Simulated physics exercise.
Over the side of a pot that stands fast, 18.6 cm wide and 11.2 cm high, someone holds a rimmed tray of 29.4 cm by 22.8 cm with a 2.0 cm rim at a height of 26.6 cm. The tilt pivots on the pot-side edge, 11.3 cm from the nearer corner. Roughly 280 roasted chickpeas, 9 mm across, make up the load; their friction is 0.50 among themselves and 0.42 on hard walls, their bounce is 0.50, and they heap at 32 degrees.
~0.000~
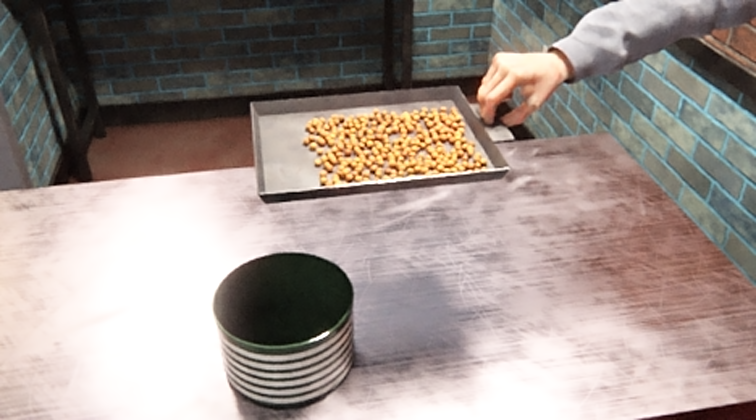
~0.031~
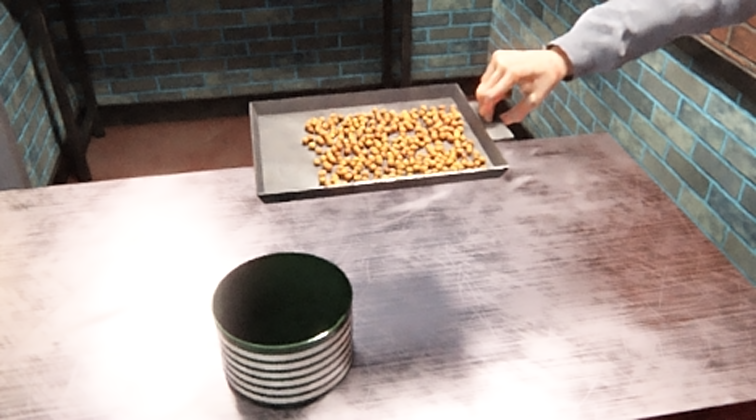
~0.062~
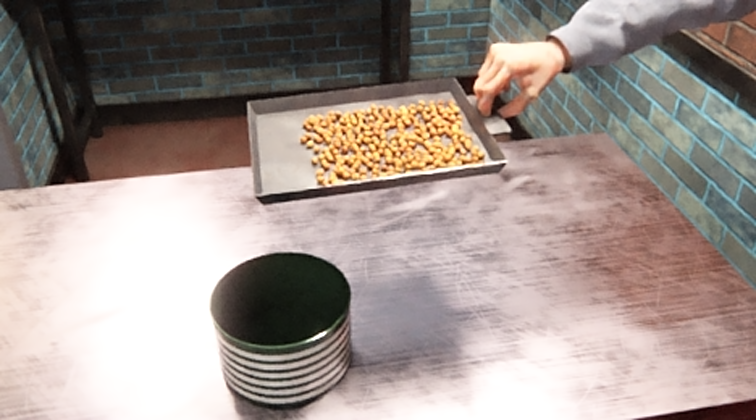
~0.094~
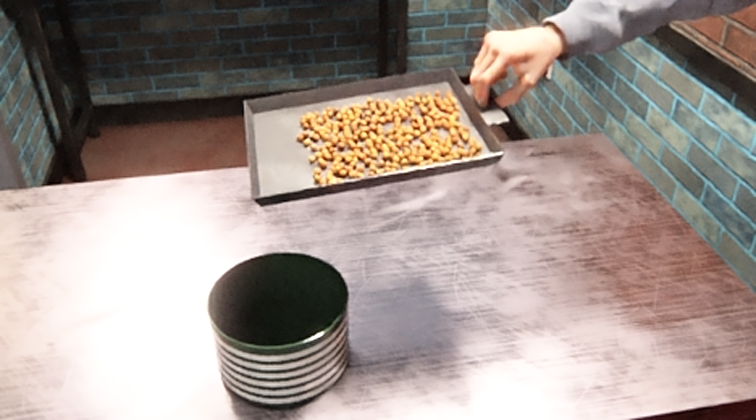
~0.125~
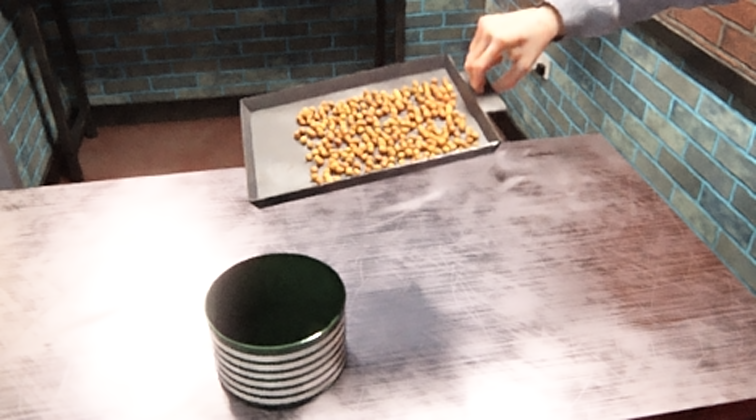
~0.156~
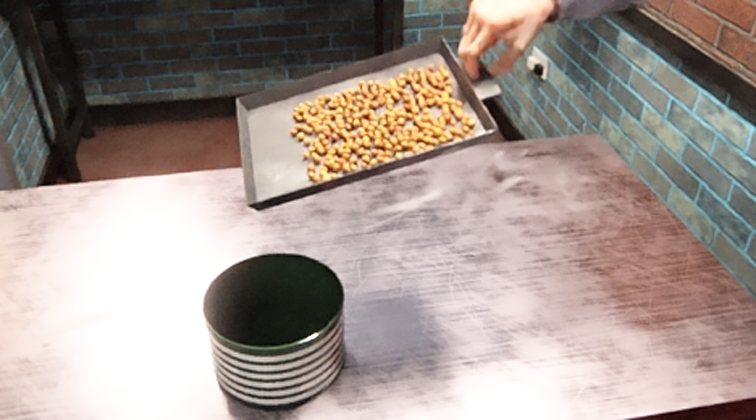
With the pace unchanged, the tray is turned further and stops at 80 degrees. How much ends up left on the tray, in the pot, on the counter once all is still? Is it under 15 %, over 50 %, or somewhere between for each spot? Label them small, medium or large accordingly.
Left on the tray - small, pot - large, counter - medium.
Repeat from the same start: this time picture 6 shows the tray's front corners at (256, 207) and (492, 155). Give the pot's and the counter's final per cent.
In the pot: 95 per cent; on the counter: 5 per cent.
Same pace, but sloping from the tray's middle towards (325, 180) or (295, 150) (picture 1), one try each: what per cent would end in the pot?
About 100 per cent on the first try and 10 per cent on the second.
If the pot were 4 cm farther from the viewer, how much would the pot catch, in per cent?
Then roughly 50 percent would land in it.
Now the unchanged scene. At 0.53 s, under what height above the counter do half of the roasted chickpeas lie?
Median height: Approx. 28 cm.
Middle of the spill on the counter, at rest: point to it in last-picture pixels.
I'd put it near (127, 386).
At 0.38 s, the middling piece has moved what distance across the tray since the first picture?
Displacement on the tray: Roughly 3 cm.
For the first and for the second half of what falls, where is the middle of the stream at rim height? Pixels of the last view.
Early: About (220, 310); late: About (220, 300).
After 0.38 s, tilt 48 degrees; the tray holds 100 %, the pot 0 %.
Then, at 0.53 s, tilt 71 degrees; the tray holds 95 %, the pot 0 %.
Then, at 0.80 s, tilt 80 degrees; the tray holds 10 %, the pot 50 %.
In the end, at 2.0 s, tray 0 %, pot 65 %, counter 35 %.
